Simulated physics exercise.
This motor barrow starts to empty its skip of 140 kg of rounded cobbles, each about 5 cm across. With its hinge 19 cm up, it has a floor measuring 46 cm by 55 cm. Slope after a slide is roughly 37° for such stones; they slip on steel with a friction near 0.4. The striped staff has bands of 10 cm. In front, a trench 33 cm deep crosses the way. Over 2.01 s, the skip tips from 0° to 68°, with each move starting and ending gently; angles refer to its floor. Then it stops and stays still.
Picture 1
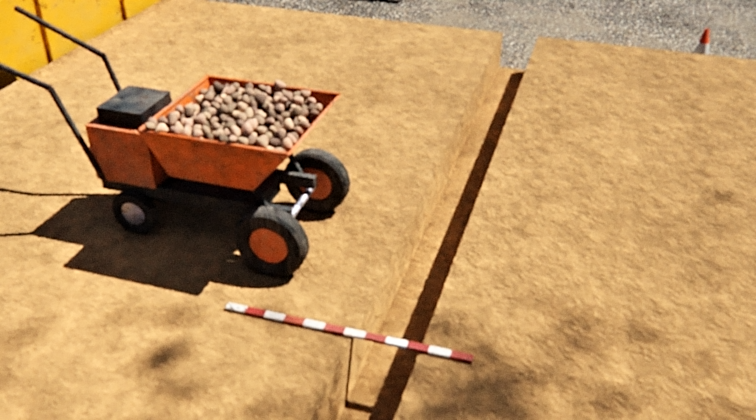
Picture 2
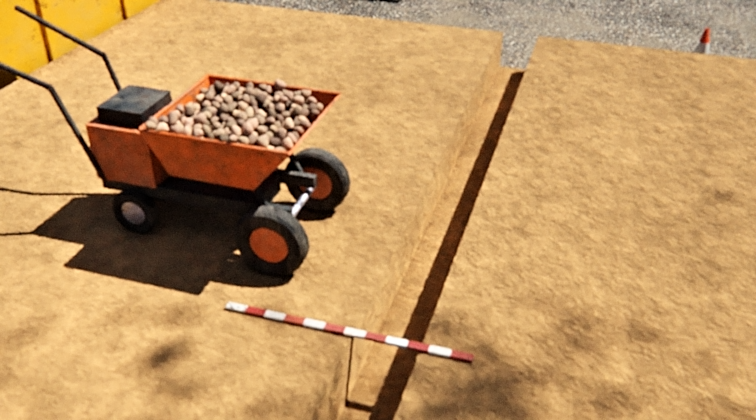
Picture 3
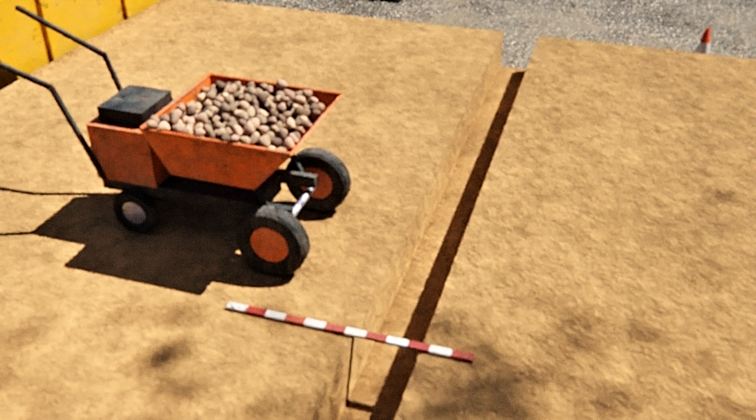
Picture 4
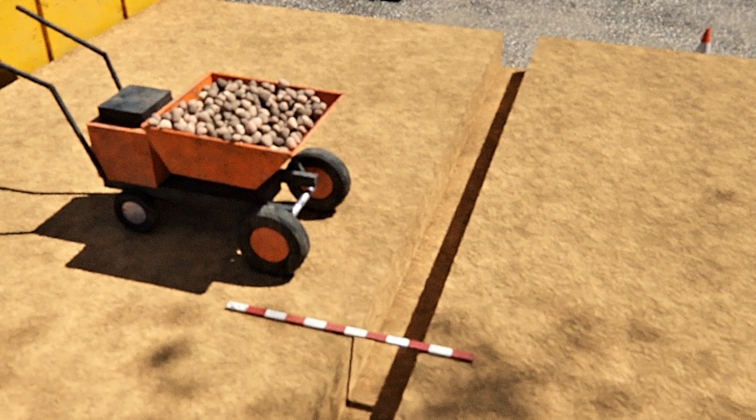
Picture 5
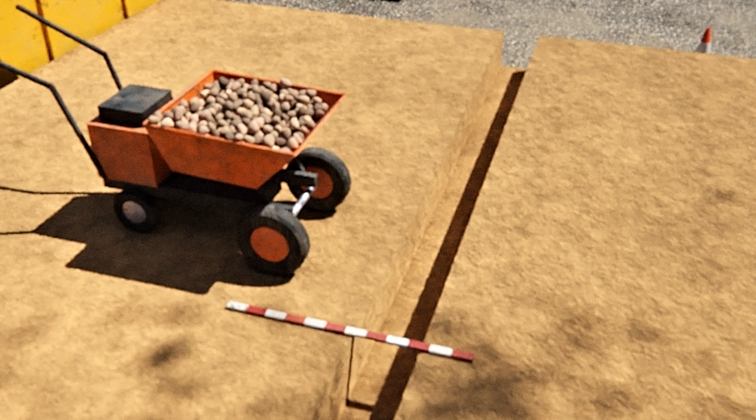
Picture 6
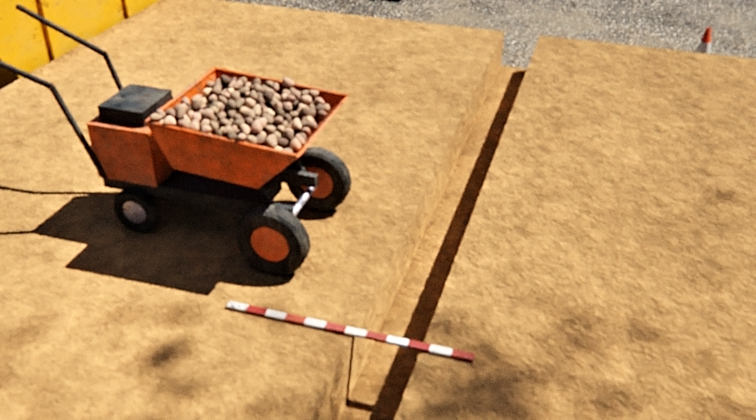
In the video, an orange motor barrow loaded with rounded stones stands on sandy ground beside a narrow trench with a red-and-white staff across it, while its skip tilts very slightly toward the right and everything else stays still.
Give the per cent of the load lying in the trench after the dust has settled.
Close to 88 in every hundred.
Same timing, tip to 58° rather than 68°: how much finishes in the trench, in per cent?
It would be near 80 per cent.
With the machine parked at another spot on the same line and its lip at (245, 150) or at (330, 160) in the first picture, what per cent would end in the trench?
Around 80 and then 45 percent.
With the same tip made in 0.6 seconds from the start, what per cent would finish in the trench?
Then roughly 55 percent.
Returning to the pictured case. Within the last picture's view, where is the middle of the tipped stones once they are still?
Roughly (427, 295), I'd say.
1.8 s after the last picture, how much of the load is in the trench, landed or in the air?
About 50 per cent by then.
Then, 1.2 s after the last picture the floor is at 57°, 96 % in the skip, 1 % short of the trench, 4 % in the trench; the foremost stones are at (415, 236).
Then, 1.8 s after the last picture the floor is at 68°, 39 % in the skip, 52 % in the trench, 10 % past the trench; the foremost stones are at (535, 286).
Then, 2.2 s after the last picture the floor is at 68°, 17 % in the skip, 71 % in the trench, 12 % past the trench; the foremost stones are at (611, 294).
Then, 4.1 s after the last picture the floor is at 68°, 0 % in the skip, 88 % in the trench, 12 % past the trench; the foremost stones are at (658, 302).
